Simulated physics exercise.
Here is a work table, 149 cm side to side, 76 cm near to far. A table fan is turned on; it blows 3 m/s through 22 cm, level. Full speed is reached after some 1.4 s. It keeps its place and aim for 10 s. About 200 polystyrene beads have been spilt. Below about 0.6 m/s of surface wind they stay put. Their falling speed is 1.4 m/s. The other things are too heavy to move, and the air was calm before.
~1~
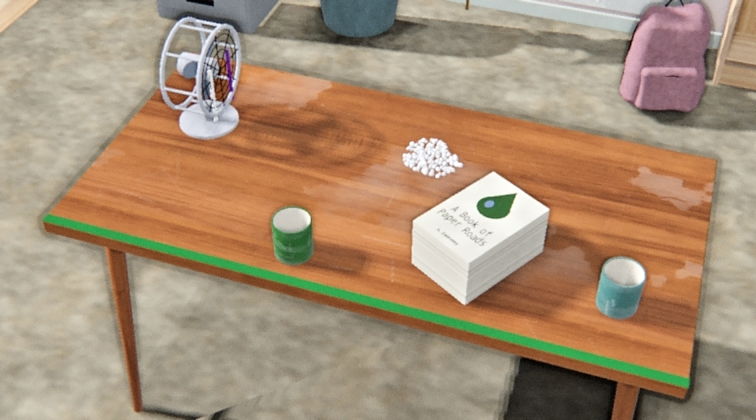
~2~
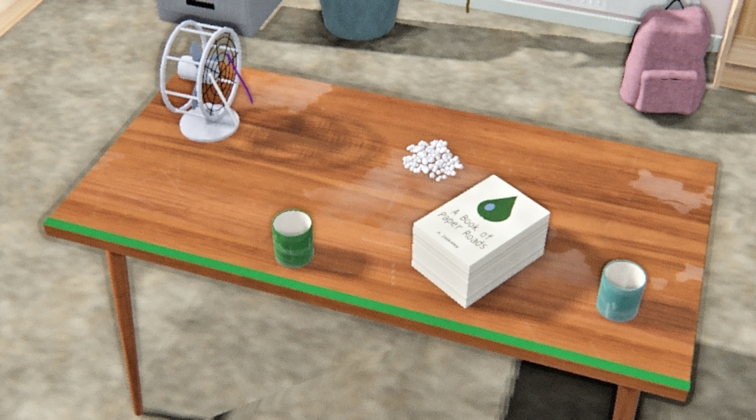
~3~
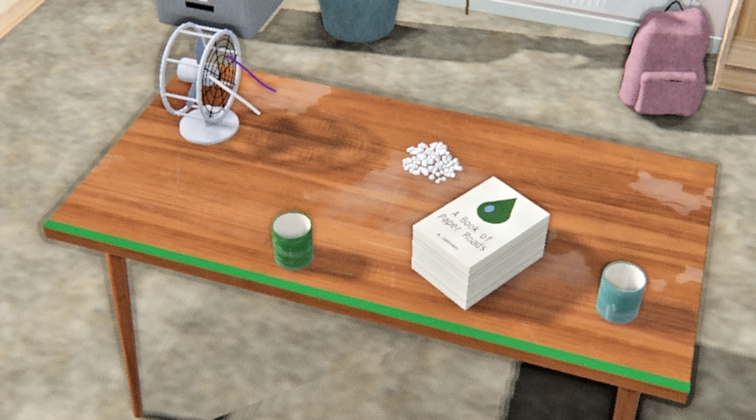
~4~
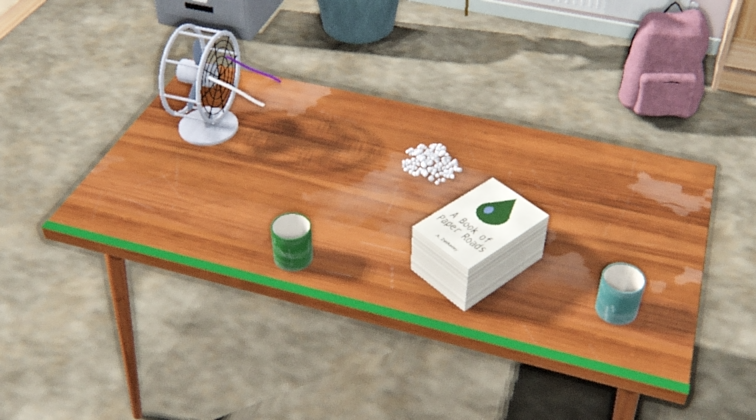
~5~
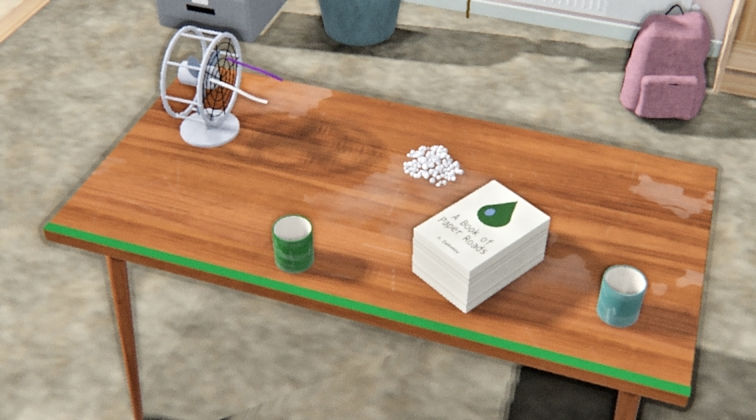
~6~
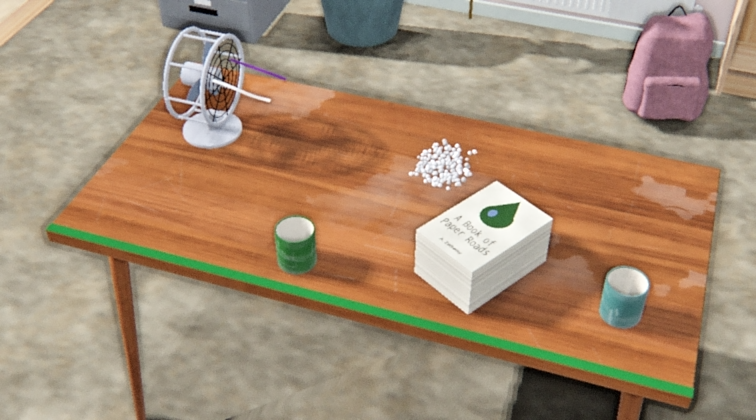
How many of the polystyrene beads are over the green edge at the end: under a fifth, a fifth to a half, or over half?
Of the polystyrene beads, under a fifth end over the green edge.
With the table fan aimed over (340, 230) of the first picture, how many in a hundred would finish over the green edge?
It would be near 0 %.
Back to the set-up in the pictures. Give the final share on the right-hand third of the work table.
Some 0 per cent.
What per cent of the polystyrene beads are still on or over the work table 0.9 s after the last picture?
Some 0 per cent.
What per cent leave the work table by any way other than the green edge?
Some 100 per cent.
Then, 0.9 s after the last picture, 0 % are over the green edge; 37 % have settled or left.
Then, 2.1 s after the last picture, 0 % are over the green edge; 100 % have settled or left.
Then, 4.4 s after the last picture, 0 % are over the green edge; 100 % have settled or left.
Then, 8.9 s after the last picture, at the end, 0 % are over the green edge.
